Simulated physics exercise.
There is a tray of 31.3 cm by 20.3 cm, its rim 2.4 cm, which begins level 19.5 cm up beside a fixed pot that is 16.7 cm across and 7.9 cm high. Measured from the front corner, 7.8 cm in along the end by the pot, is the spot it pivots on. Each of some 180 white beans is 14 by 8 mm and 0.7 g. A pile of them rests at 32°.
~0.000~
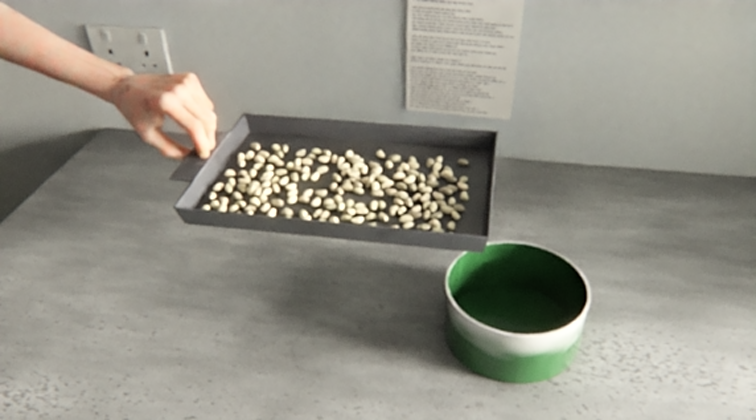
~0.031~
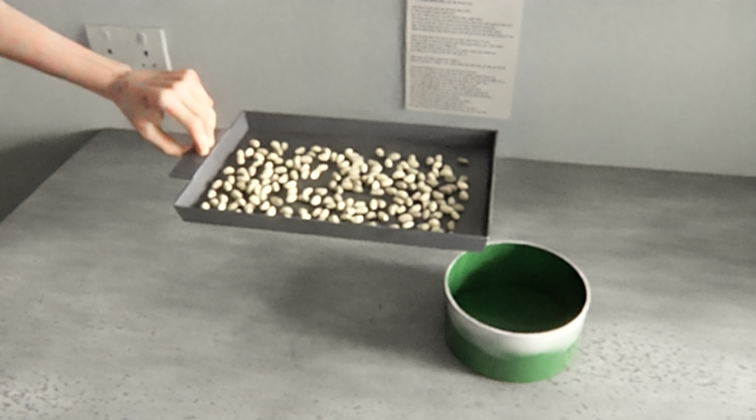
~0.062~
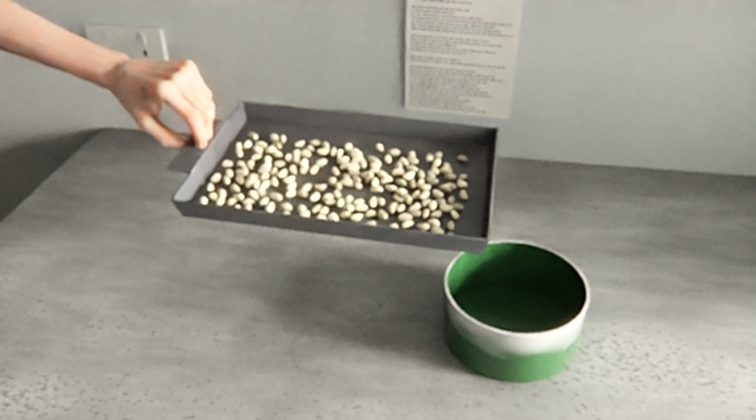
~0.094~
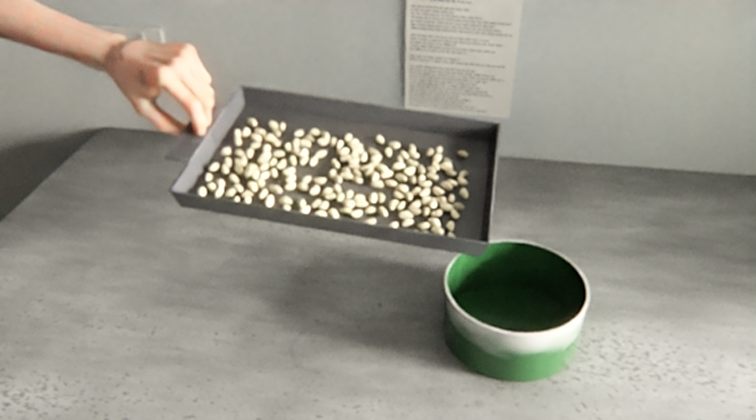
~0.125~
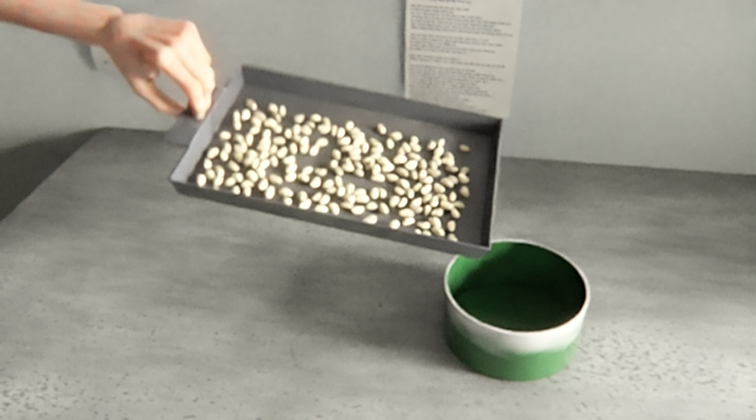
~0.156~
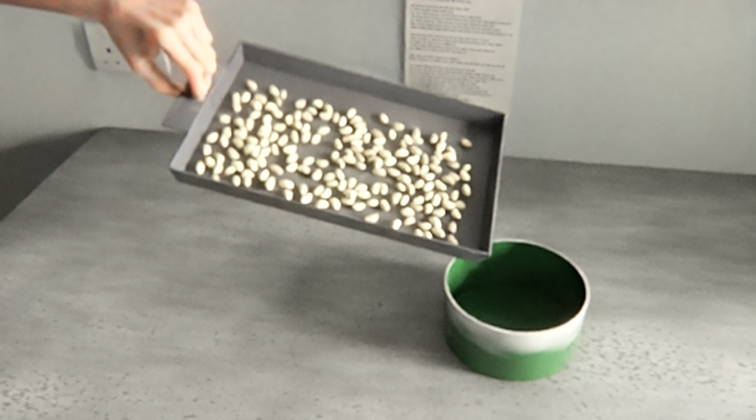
A bare hand reaches in from the upper left and grips the end of a dark grey rectangular tray scattered with pale beans, seen from slightly above over a mottled grey worktop. A green pot with a white band sits at the lower right, before a wall with a socket and a printed sheet. The hand lifts the tray's left end, slowly then faster, slanting it down rightward, while the camera stays still.
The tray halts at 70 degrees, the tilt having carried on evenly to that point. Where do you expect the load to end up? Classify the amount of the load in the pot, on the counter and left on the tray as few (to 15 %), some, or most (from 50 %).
Left on the tray: Some. Pot: Few. Counter: Most.
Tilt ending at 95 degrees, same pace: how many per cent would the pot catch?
Estimated share: About 5 %.
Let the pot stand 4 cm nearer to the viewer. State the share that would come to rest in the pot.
Near 30 per cent in that case.
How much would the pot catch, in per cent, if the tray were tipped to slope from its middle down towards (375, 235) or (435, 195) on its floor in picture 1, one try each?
First try: Around 0 percent; second try: Around 35 percent.
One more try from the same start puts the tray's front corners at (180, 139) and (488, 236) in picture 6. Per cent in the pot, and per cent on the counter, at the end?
Pot 35, counter 35.
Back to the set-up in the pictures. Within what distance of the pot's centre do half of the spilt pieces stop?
That comes to near 16 cm.
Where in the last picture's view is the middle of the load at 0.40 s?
Approximately (406, 185) in the final picture.
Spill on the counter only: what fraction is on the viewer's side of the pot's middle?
Share: Some 100 %.
After 0.30 s, tilt 47 degrees; the tray holds 100 %, the pot 0 %.
Then, at 0.40 s, tilt 65 degrees; the tray holds 100 %, the pot 0 %.
After 0.63 s, tilt 70 degrees; the tray holds 35 %, the pot 0 %.
At rest (1.9 s), tray 25 %, pot 0 %, counter 75 %.
